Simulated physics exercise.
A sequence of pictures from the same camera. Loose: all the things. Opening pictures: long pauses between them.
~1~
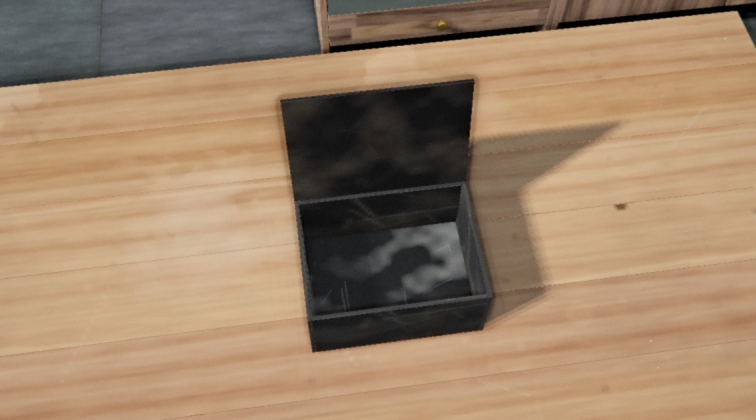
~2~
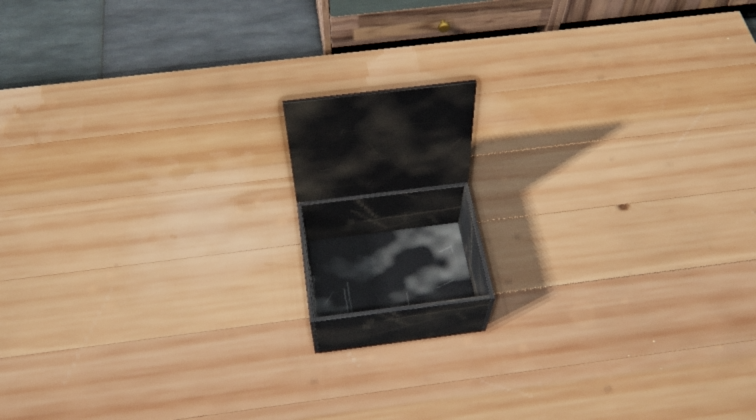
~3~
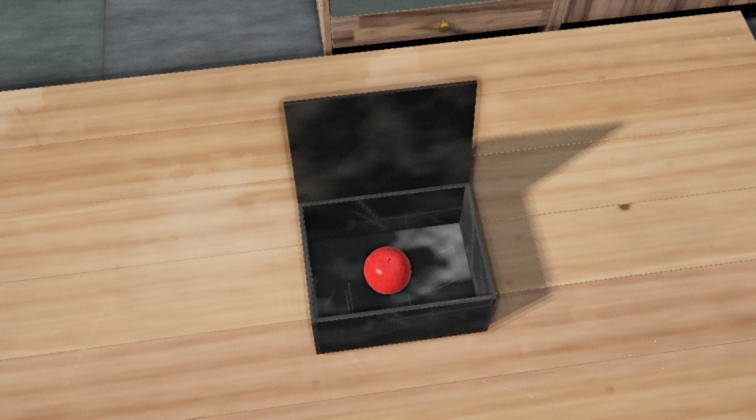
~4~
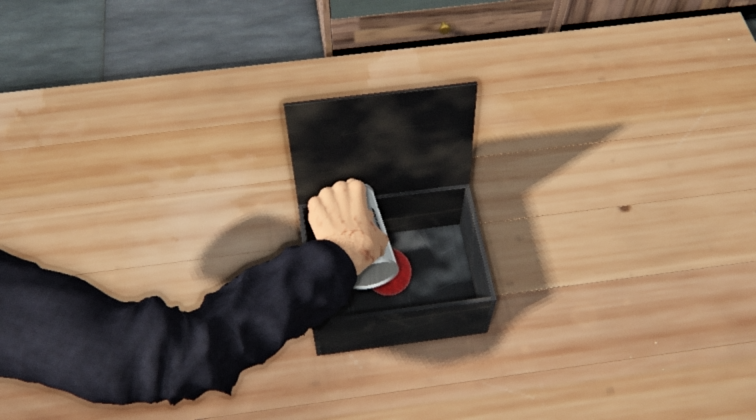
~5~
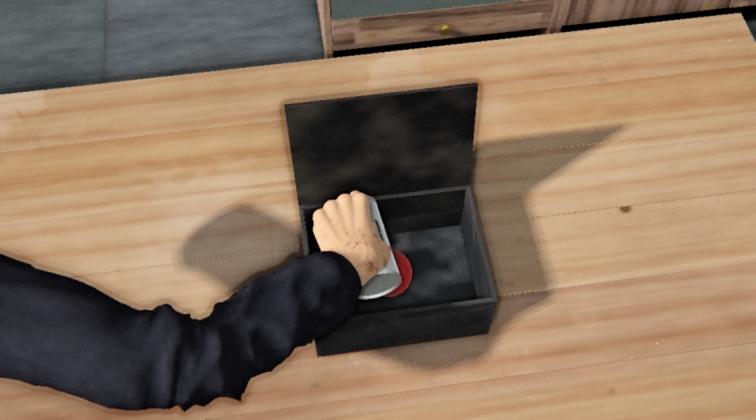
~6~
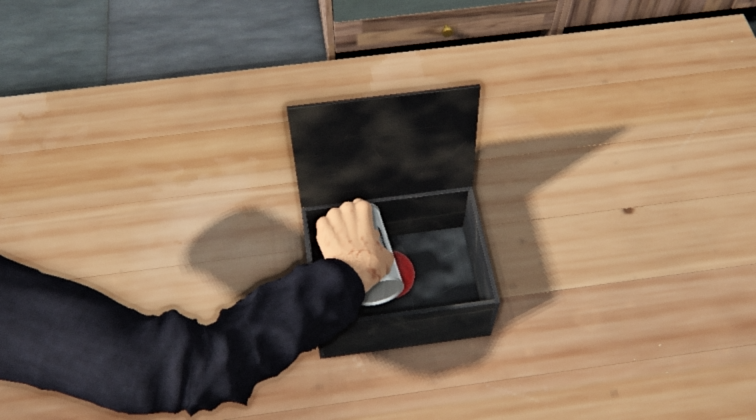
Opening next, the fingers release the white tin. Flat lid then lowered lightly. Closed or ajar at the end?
Comes fully down.
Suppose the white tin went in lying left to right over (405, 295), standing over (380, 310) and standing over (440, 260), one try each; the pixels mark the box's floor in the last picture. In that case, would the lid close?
Try 1: Lid goes down; try 2: Lid goes down; try 3: Lid stays raised.
Then, 0.80 s later than the last frame, lid starting down; white tin moved about its own width near (345, 284); red apple moved about its own width.
Then, 1.60 s later than the last frame, lid 58° above the rim; white tin moved about its own width near (347, 284); red apple moved about its own width.
Then, 2.00 s later than the last frame, lid 22° above the rim; white tin moved about its own width near (348, 284); red apple moved about its own width.
When it is over, lid shut; moved from the start, white tin and red apple. End places, in pixels of the last picture, white tin near (348, 284).
